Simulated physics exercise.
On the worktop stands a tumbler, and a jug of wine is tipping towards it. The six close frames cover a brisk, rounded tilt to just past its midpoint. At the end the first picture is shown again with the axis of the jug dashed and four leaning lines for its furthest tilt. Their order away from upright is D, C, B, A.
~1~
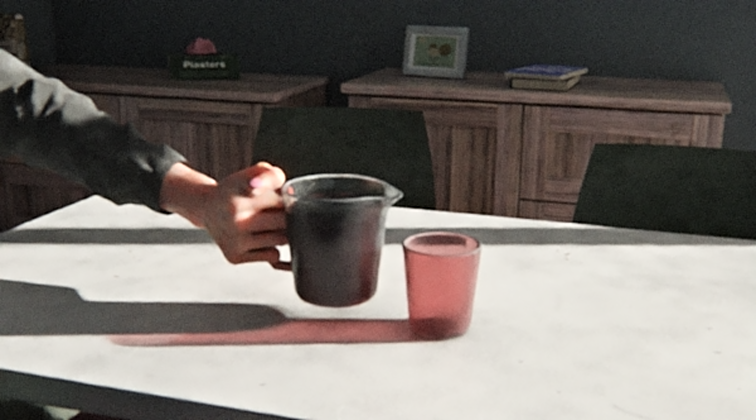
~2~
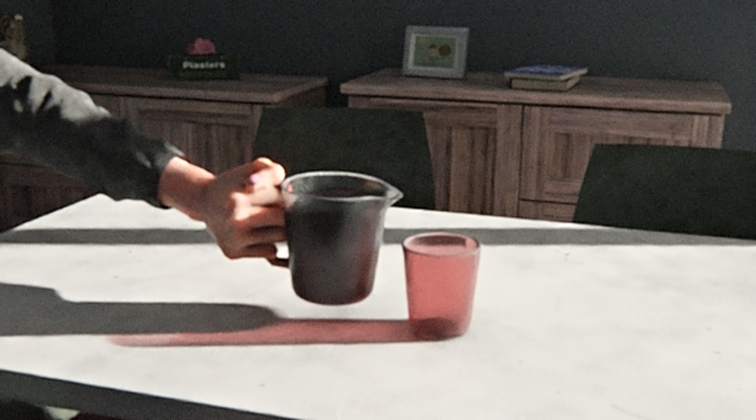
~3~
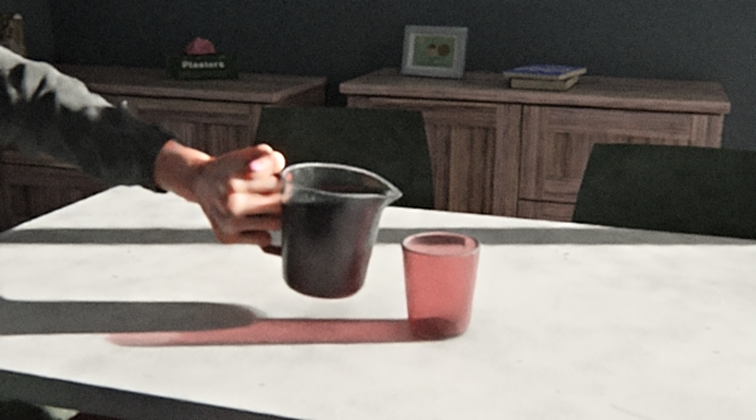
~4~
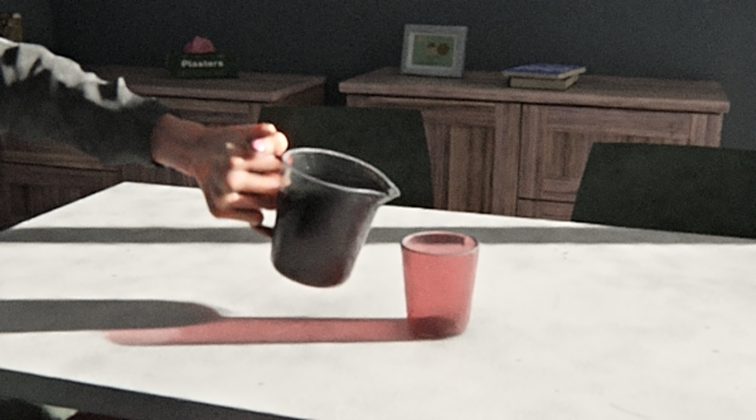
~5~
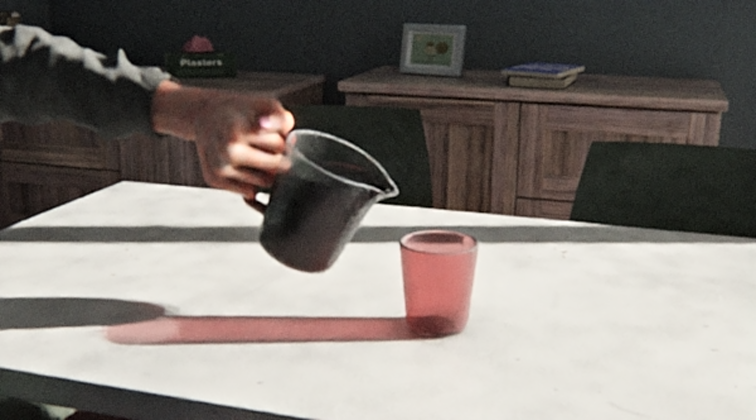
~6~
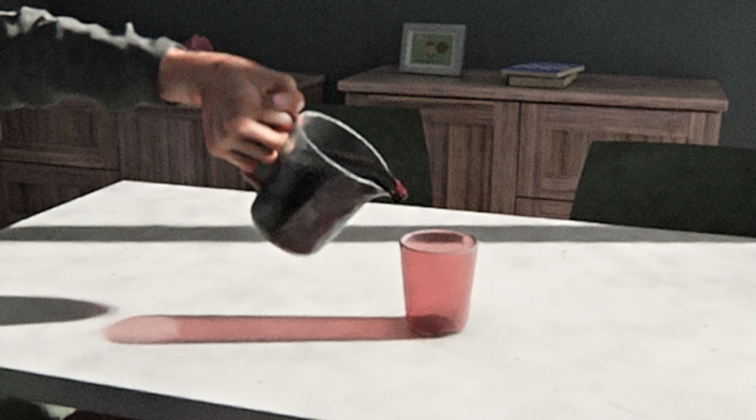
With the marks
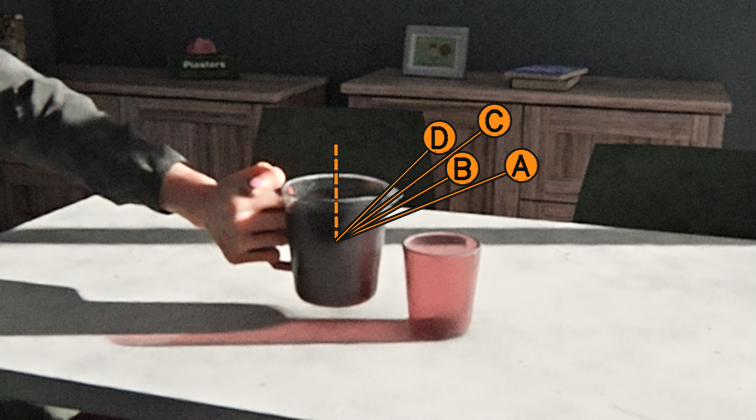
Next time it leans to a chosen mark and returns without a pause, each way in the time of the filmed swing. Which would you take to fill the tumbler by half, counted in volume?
Take D.
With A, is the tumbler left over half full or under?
Over.
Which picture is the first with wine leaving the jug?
Picture 6.
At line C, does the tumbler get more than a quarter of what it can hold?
Yes.
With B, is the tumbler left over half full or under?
Over half.
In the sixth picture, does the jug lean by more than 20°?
Yes, it does.
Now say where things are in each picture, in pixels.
Upright, lip at (400, 196); rim of the tumbler round (442, 243); nothing has left yet, in the first frame.
Upright, lip at (399, 196); nothing has left yet, in the second frame.
Tipped about 7°, lip at (398, 196); nothing has left yet, in the third frame.
Tipped about 15°, lip at (397, 194); nothing has left yet, in the fourth frame.
Tipped about 25°, lip at (395, 193); nothing has left yet, in the fifth frame.
Tipped about 36°, lip at (394, 192); wine is over the lip, down to (399, 199), in the sixth frame.
In orange, A at (506, 172); B at (448, 177); C at (481, 131); D at (427, 150).
With A, the tumbler ends with about 75 % of what it can hold; 18 % of the wine is spilt.
With B, the tumbler ends with about 75 % of what it can hold; 7 % of the wine is spilt.
With C, the tumbler ends with about 67 % of what it can hold.
With D, the tumbler ends with about 48 % of what it can hold.
